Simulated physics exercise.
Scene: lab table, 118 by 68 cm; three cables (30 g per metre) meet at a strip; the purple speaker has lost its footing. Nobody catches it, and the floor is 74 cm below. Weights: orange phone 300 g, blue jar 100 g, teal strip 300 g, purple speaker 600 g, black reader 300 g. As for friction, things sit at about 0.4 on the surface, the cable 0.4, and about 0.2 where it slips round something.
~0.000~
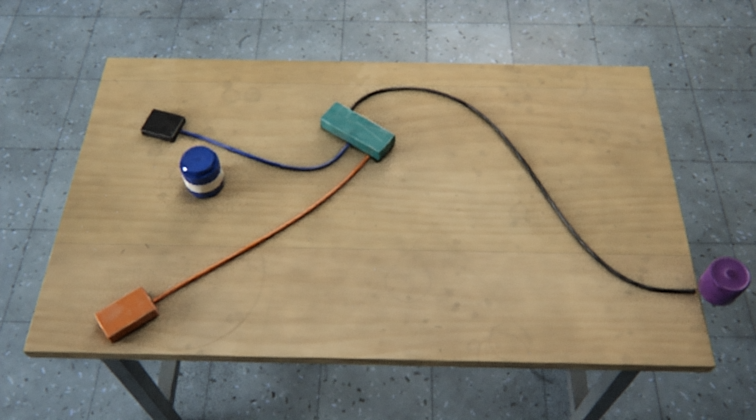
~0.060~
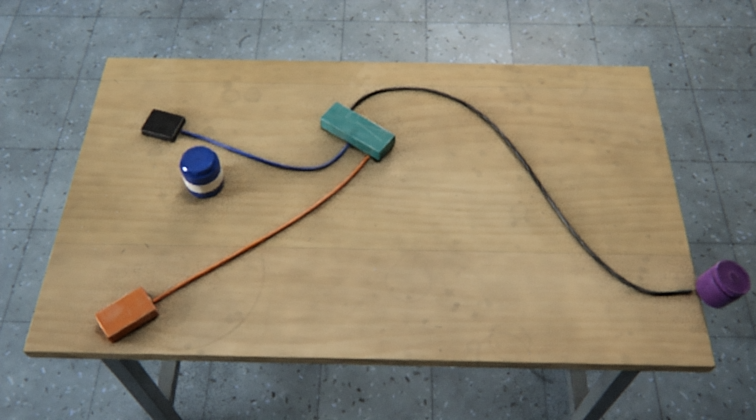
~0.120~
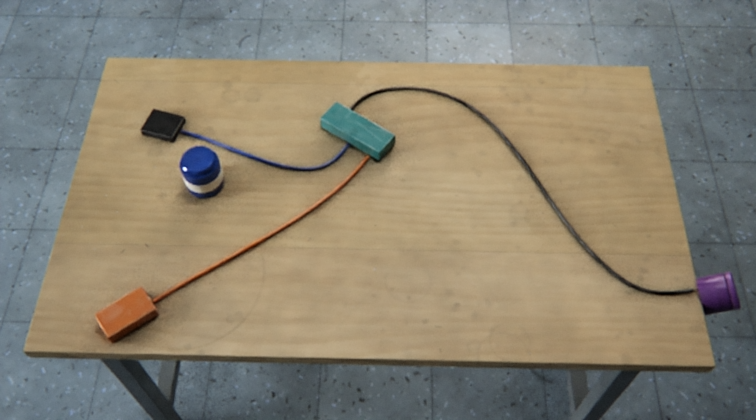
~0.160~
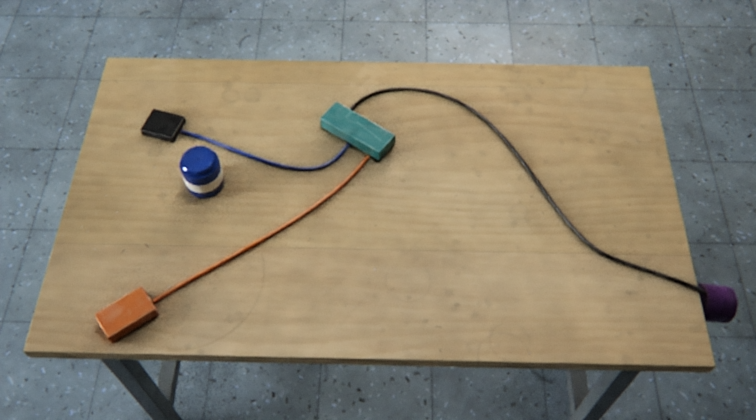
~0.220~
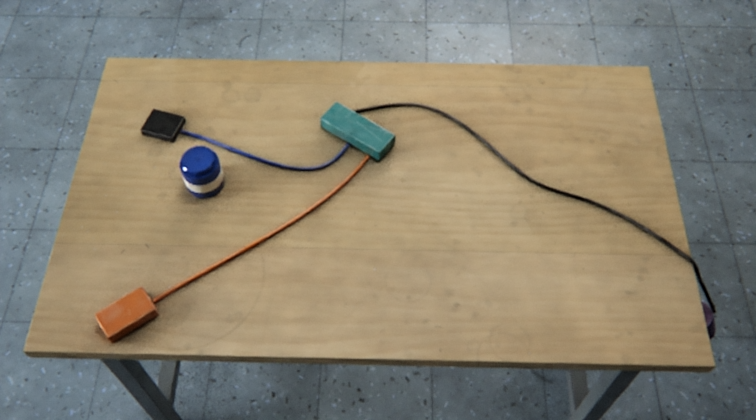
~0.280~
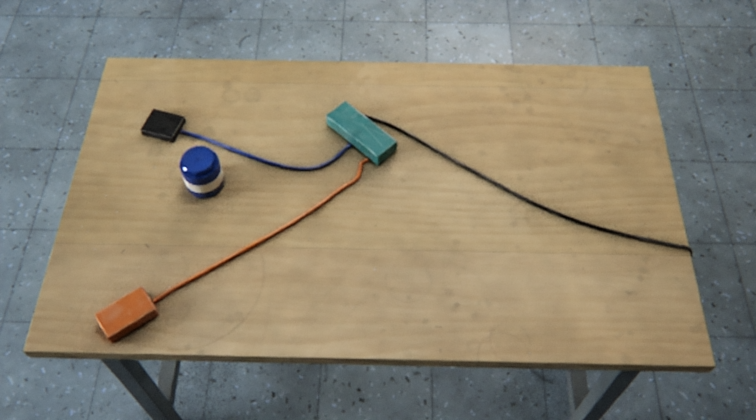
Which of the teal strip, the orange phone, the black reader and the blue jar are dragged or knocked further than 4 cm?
Result: Teal strip leaves its place, orange phone gets shifted, black reader leaves its place, blue jar stays put.
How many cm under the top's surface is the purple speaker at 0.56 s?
Depth below the top: Around 50 cm.
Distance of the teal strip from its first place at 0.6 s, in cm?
20 cm.
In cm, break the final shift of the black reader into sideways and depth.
Sideways about 27 cm to the right; in depth about 5 cm closer in.
After 0.6 s, the strip's end of the black cable at (463, 186); teal strip 20 cm off its start, black reader 14 cm off its start, purple speaker over the edge.
After 0.8 s, the strip's end of the black cable at (513, 225); teal strip 32 cm off its start, black reader 25 cm off its start, orange phone 5 cm off its start.
After 1.1 s, the strip's end of the black cable at (530, 218); teal strip 34 cm off its start at (502, 216), black reader 26 cm off its start at (287, 143), orange phone 9 cm off its start at (179, 295).
After 1.4 s, the strip's end of the black cable at (537, 215); teal strip 35 cm off its start, black reader 27 cm off its start, orange phone 10 cm off its start.
After 2.6 s, the strip's end of the black cable at (538, 215); teal strip 35 cm off its start at (510, 214), black reader 27 cm off its start at (292, 145), orange phone 10 cm off its start at (184, 294), blue jar 0 cm off its start at (198, 159).
